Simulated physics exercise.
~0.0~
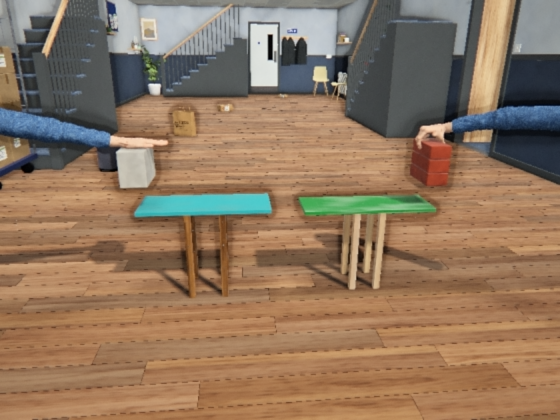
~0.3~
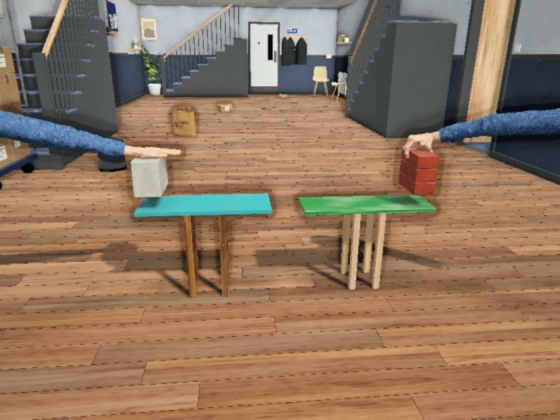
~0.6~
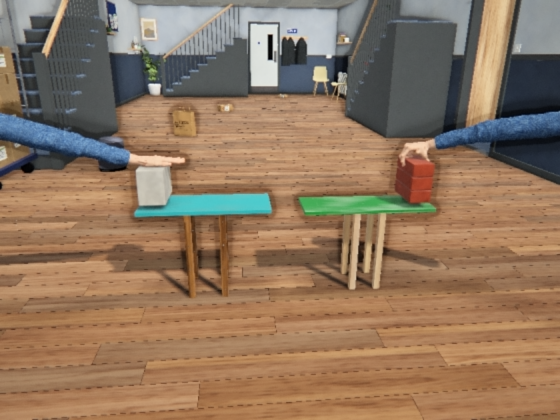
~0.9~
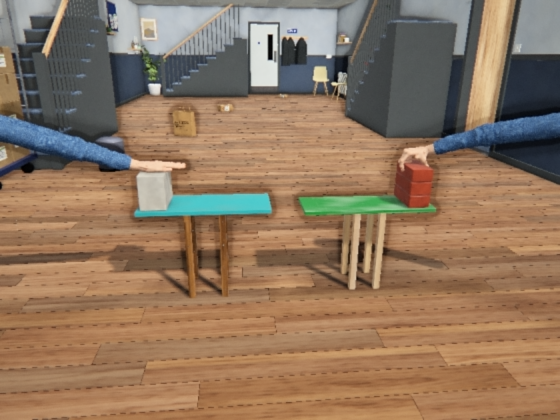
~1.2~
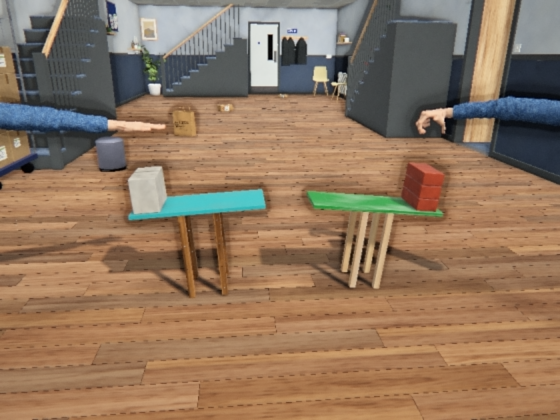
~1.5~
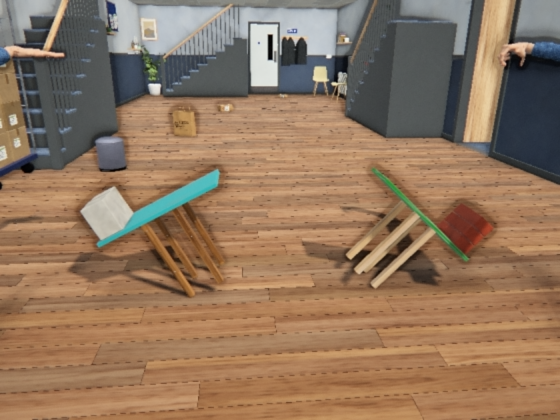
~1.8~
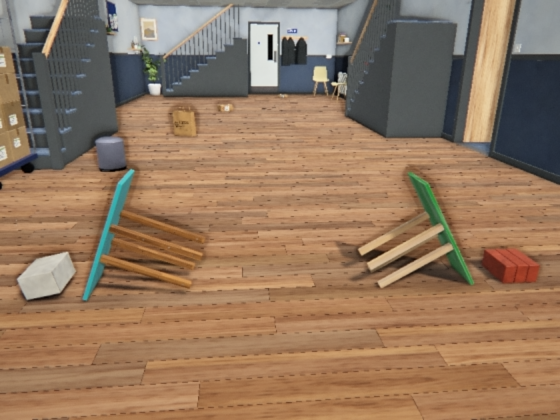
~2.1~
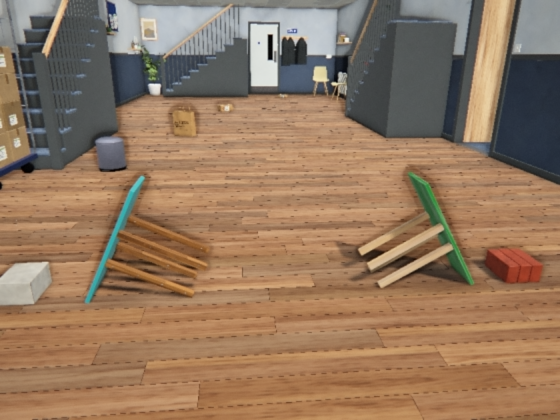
We see two hands set a pale grey block on the left end of a turquoise-topped stand and red bricks on the right end of a small green table, then withdraw; both supports tip outward and topple, leaving the loads on the wooden floor beside them.
